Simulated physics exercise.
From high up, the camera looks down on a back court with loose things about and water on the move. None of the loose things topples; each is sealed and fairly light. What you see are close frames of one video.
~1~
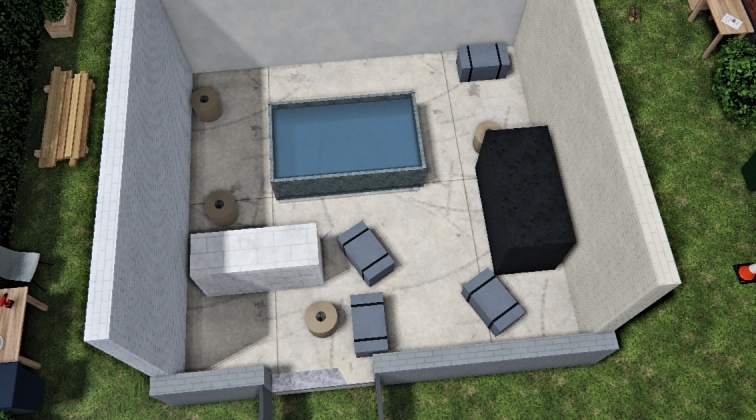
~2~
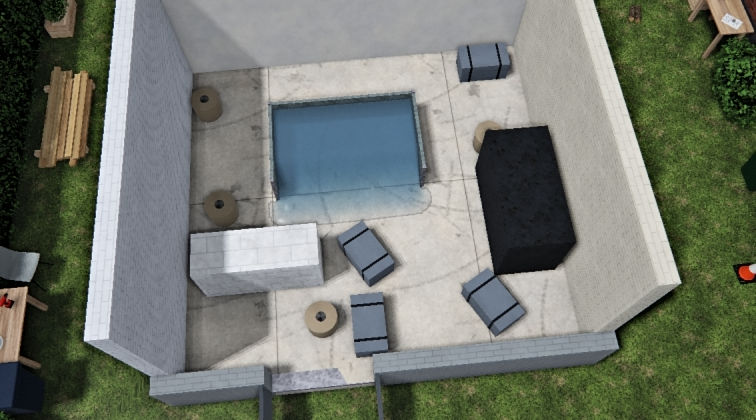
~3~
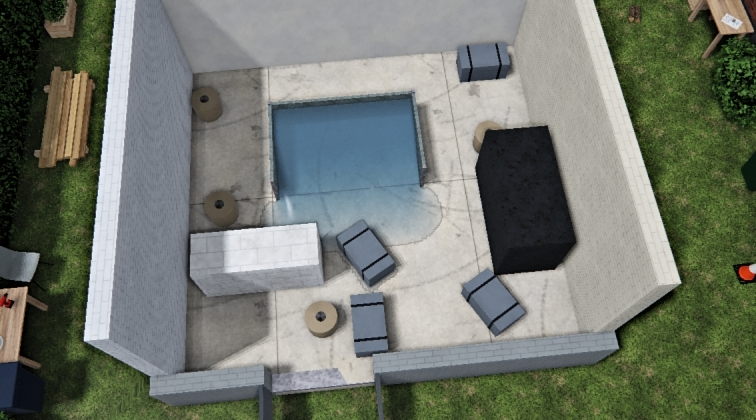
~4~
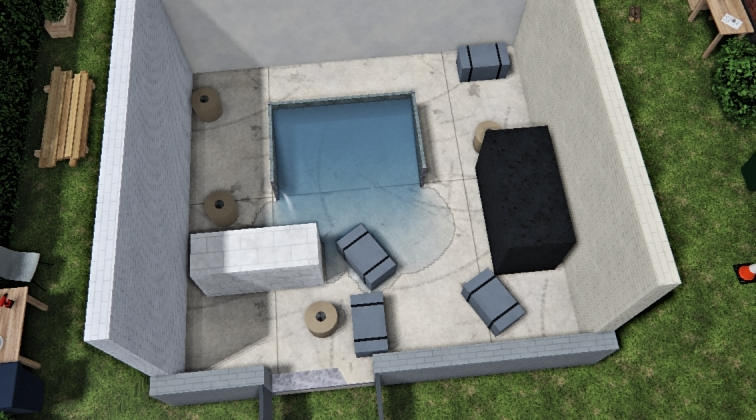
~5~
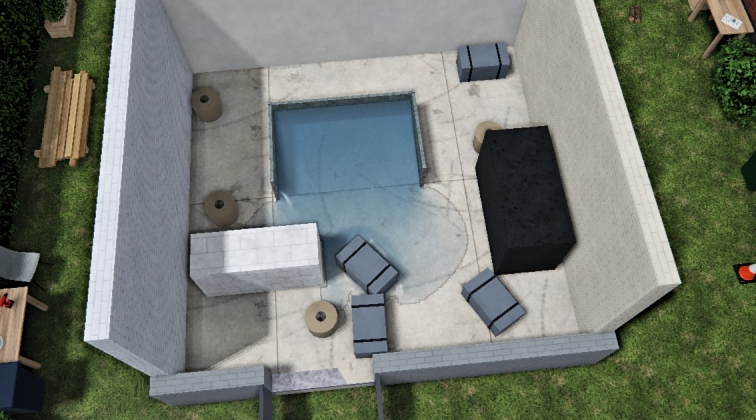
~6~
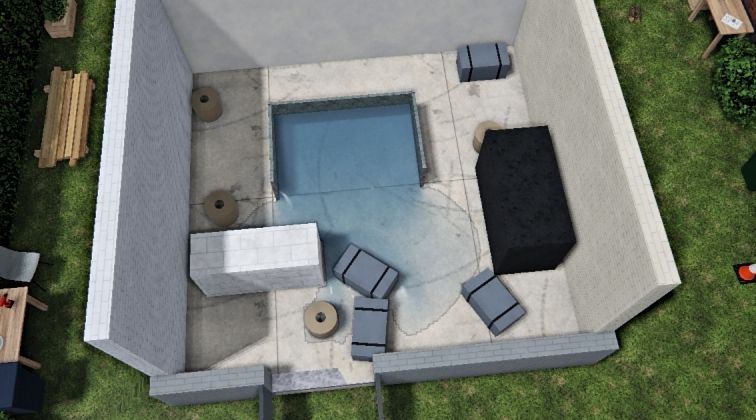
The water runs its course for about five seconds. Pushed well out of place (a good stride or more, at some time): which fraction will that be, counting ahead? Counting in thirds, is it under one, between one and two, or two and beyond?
In thirds: Two or beyond.
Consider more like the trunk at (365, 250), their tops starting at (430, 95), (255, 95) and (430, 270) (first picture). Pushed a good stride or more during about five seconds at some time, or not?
Taking them one at a time: Falls short; falls short; goes the distance.
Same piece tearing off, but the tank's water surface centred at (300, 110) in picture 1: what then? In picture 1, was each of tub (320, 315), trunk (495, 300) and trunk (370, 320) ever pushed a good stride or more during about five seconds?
Far enough, Far enough, Not far.
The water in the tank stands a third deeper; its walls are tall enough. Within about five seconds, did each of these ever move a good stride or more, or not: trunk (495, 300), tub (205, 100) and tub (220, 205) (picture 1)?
Answers in the order asked: Went past the threshold, went past the threshold, went past the threshold.
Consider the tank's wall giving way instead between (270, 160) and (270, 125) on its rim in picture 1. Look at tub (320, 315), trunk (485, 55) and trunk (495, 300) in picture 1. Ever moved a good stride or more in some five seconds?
Lab note - in sequence: Made it that far; never that far; never that far.
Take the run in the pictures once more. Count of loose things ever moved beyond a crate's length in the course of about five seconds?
Total: 6.
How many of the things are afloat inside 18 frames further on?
3 in all.
A moment on, 1 of 8 are well off their spots; 1 afloat.
Next, 3 of 8 are well off their spots; 0 afloat.
Later, 6 of 8 are well off their spots; 3 afloat.
In the end, 5 of 8 are well off their spots, and 6 have been at some point; 3 afloat.
